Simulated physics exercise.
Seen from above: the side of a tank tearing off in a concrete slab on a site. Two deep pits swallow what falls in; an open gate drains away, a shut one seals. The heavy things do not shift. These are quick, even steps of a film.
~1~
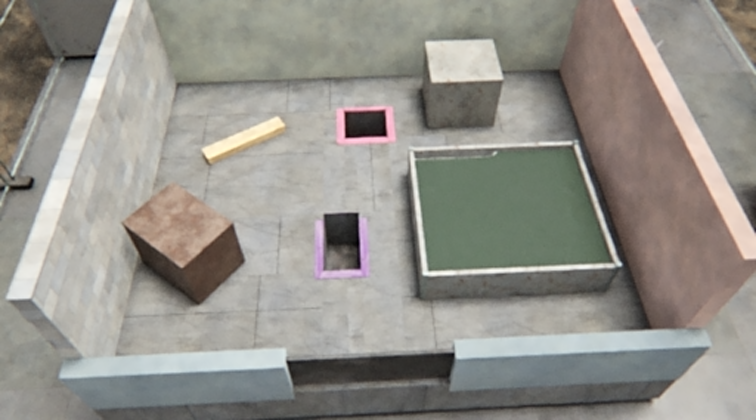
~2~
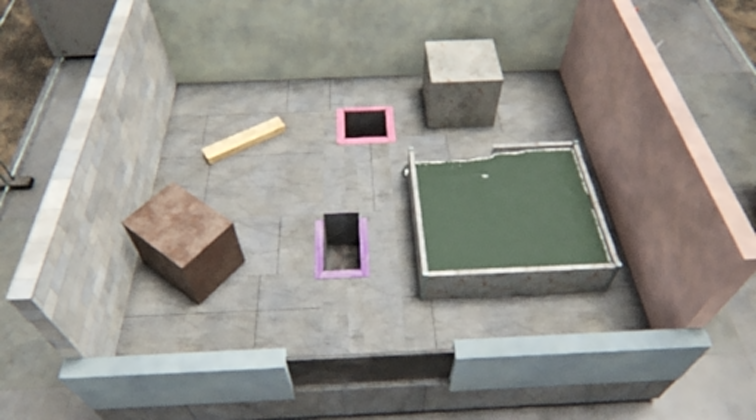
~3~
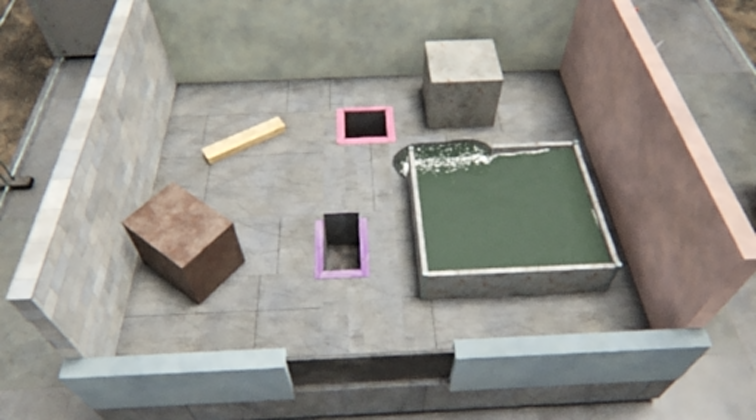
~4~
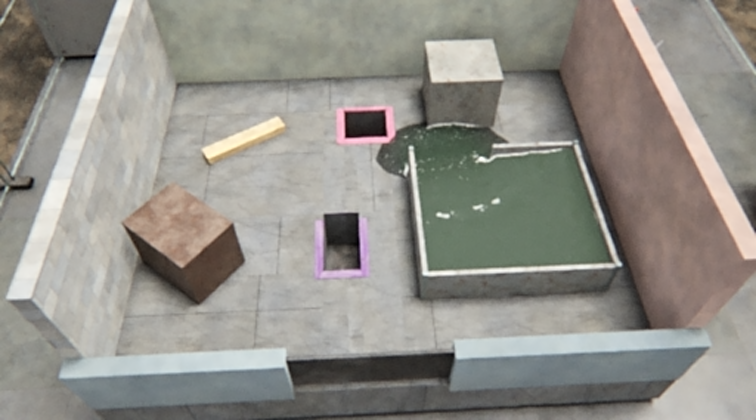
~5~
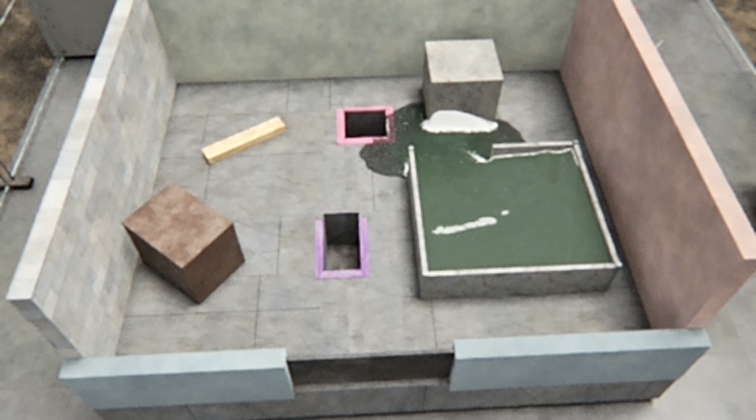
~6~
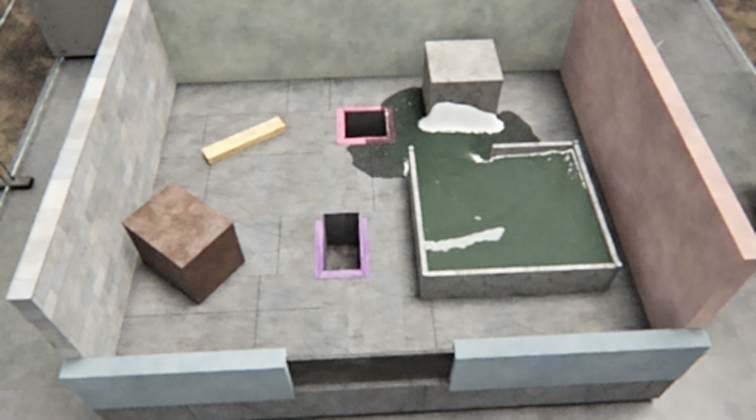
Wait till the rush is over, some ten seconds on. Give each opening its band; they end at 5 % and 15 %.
The gate takes less than 5 %; the pink pit takes more than 15 %; the purple pit takes less than 5 %.
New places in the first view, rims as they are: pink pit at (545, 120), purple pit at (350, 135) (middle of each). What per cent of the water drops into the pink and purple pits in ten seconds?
Per cent: Pink 20, purple 25.
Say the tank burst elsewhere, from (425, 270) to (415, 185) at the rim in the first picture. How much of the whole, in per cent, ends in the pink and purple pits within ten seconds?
Parts in a hundred: Pink 2, purple 50.
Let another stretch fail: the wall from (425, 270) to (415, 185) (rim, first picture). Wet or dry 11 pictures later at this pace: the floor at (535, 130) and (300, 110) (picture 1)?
One after the other: Not flooded, no water.
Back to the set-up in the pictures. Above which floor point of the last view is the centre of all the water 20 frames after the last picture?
Around (479, 191).
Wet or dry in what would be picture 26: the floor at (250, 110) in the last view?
Answer: Covered.
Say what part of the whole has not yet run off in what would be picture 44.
Near 74 in a hundred.
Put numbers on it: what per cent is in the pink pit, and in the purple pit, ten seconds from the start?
About 34 and 0 per cent.
A moment on, water covers 15 % of the floor; the gate 0 %, the pink pit 3 %, the purple pit 0 %.
Next, water covers 25 % of the floor; the gate 0 %, the pink pit 9 %, the purple pit 0 %.
Then, water covers 40 % of the floor; the gate 0 %, the pink pit 17 %, the purple pit 0 %.
Later, water covers 60 % of the floor; the gate 0 %, the pink pit 25 %, the purple pit 0 %.
In the end, water covers 85 % of the floor; the gate 0 %, the pink pit 33 %, the purple pit 1 %.
